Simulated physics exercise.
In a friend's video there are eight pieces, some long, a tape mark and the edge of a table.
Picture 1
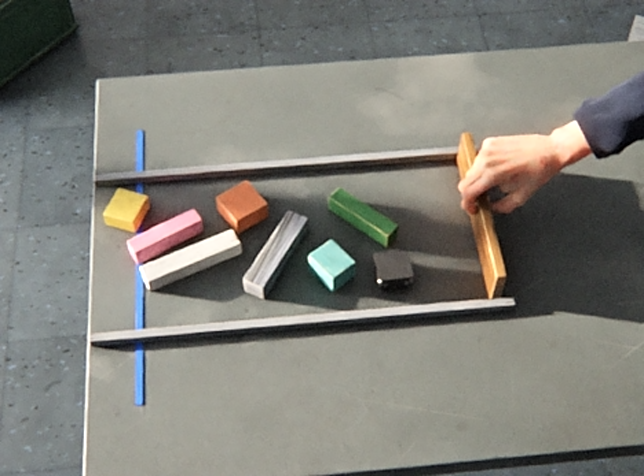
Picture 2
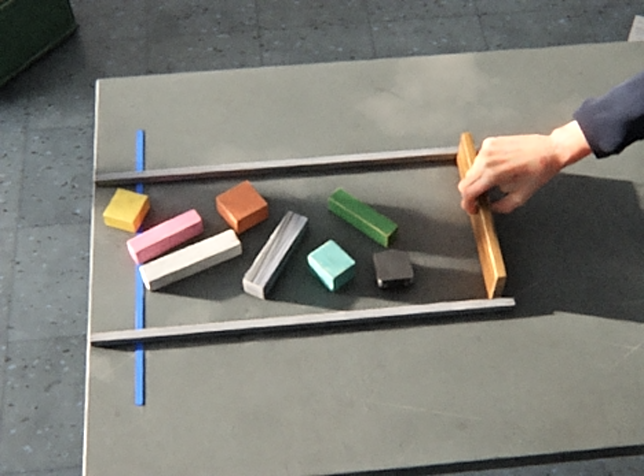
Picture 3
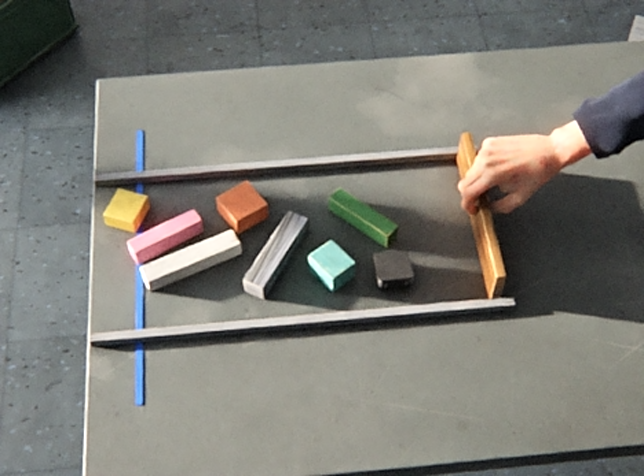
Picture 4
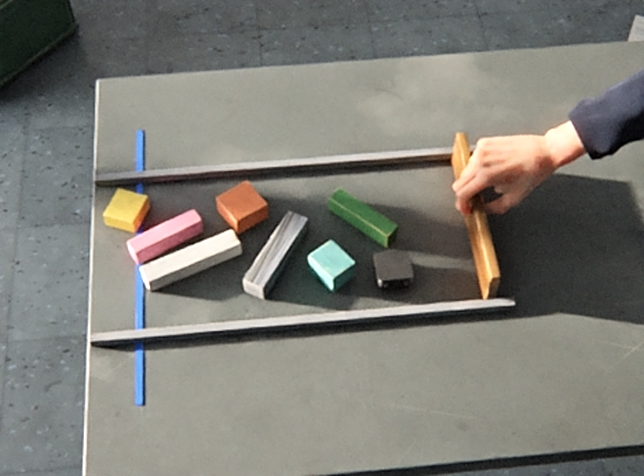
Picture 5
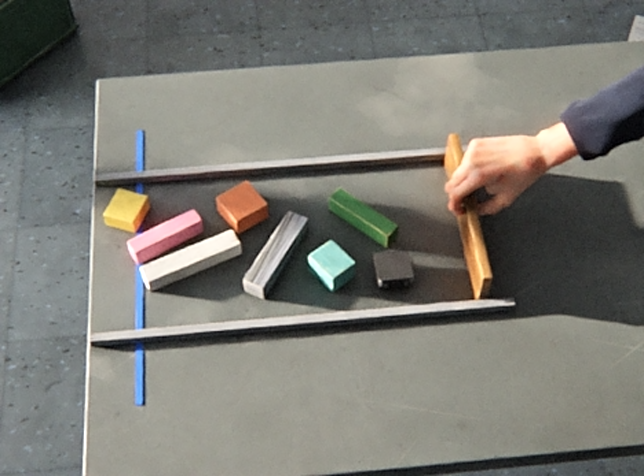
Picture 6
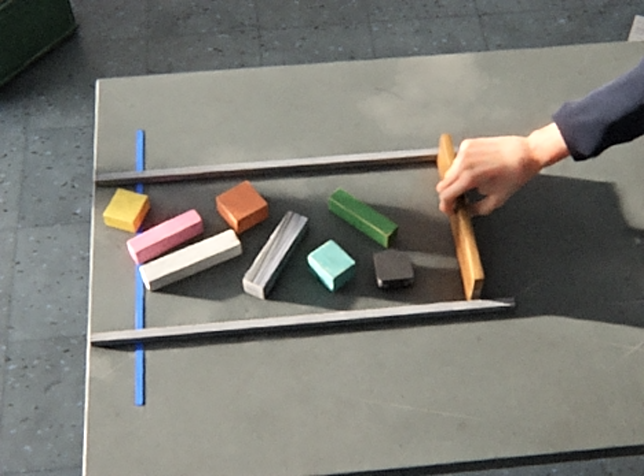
A hand holding an upright wooden board at the right end of two rails stays nearly still at first, then slides the board slowly a short way left between them. The eight pieces, including yellow, pink and white ones near the blue tape on the left, stay where they are, untouched by the board.
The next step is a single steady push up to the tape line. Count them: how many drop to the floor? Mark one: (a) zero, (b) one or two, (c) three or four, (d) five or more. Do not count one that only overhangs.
(c) three or four.
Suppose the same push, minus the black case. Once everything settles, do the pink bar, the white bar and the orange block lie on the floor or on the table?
The pink bar: Drops. The white bar: Drops. The orange block: Remains.
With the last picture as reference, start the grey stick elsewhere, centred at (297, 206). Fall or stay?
So it does not drop, then.
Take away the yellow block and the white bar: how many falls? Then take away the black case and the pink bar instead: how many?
Fallen: 2, and 2 in the other try.
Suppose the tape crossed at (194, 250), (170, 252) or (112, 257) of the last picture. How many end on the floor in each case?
0, 2, 6.
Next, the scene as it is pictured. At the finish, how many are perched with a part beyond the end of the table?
I count 2 overhanging.
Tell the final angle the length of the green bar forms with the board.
About 0° out of line.
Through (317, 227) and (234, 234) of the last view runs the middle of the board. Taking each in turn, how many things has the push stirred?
Counts: 4 and 7.
Soon after, none off yet; yellow block at rest near (127, 211); pink bar at rest near (166, 237); white bar at rest near (192, 260).
At rest, the number that fall off is three or four; fallen, grey stick, white bar, pink bar and yellow block.
